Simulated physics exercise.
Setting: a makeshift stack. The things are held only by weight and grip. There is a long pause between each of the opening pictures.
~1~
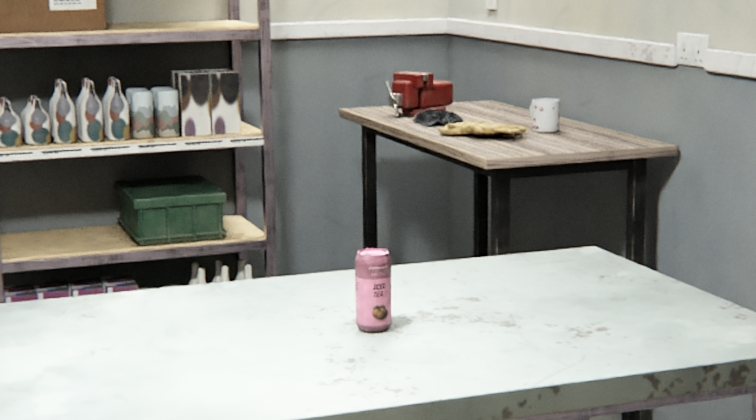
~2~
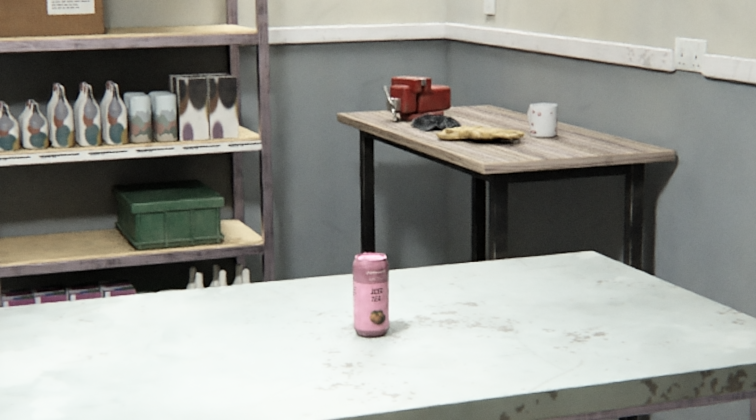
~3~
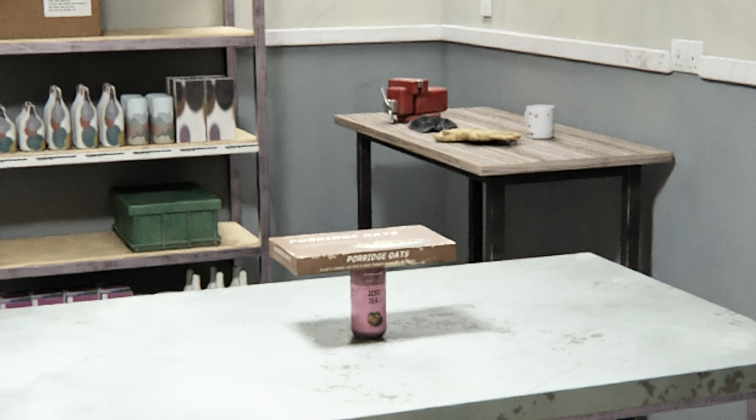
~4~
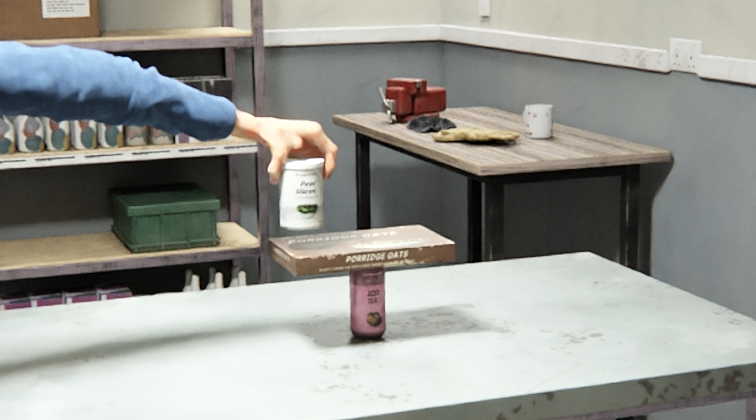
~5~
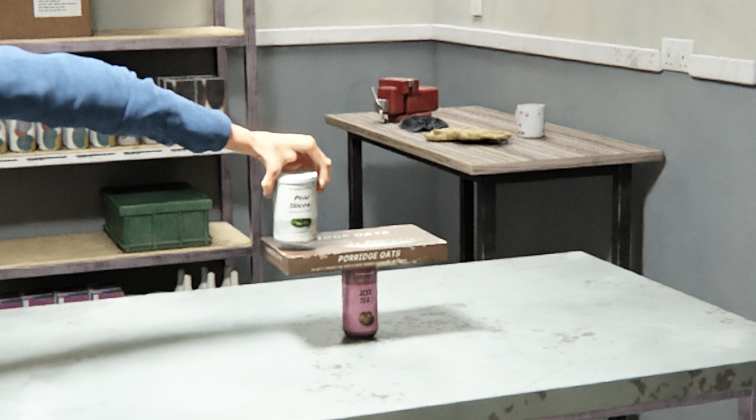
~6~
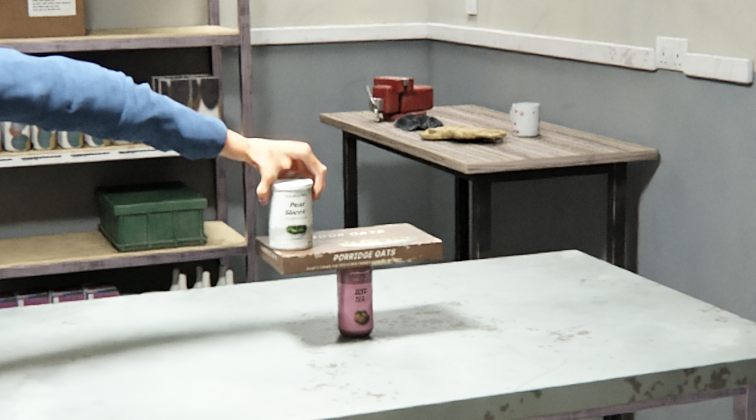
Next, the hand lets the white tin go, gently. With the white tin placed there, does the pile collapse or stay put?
The stack does not stand firm.
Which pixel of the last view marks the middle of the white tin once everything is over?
It finishes at about (225, 333).
Then, 0.40 s later than the last frame, white tin now fallen; brown packet tilted by 50°.
Then, 0.50 s later than the last frame, brown packet on its side.
Then, 0.70 s later than the last frame, white tin resting near (227, 334).
Then, 1.00 s later than the last frame, brown packet now fallen.
When it is over, fallen, brown packet and white tin; pink can as before. End places, in pixels of the last picture, white tin near (225, 333). The stack loses its balance.
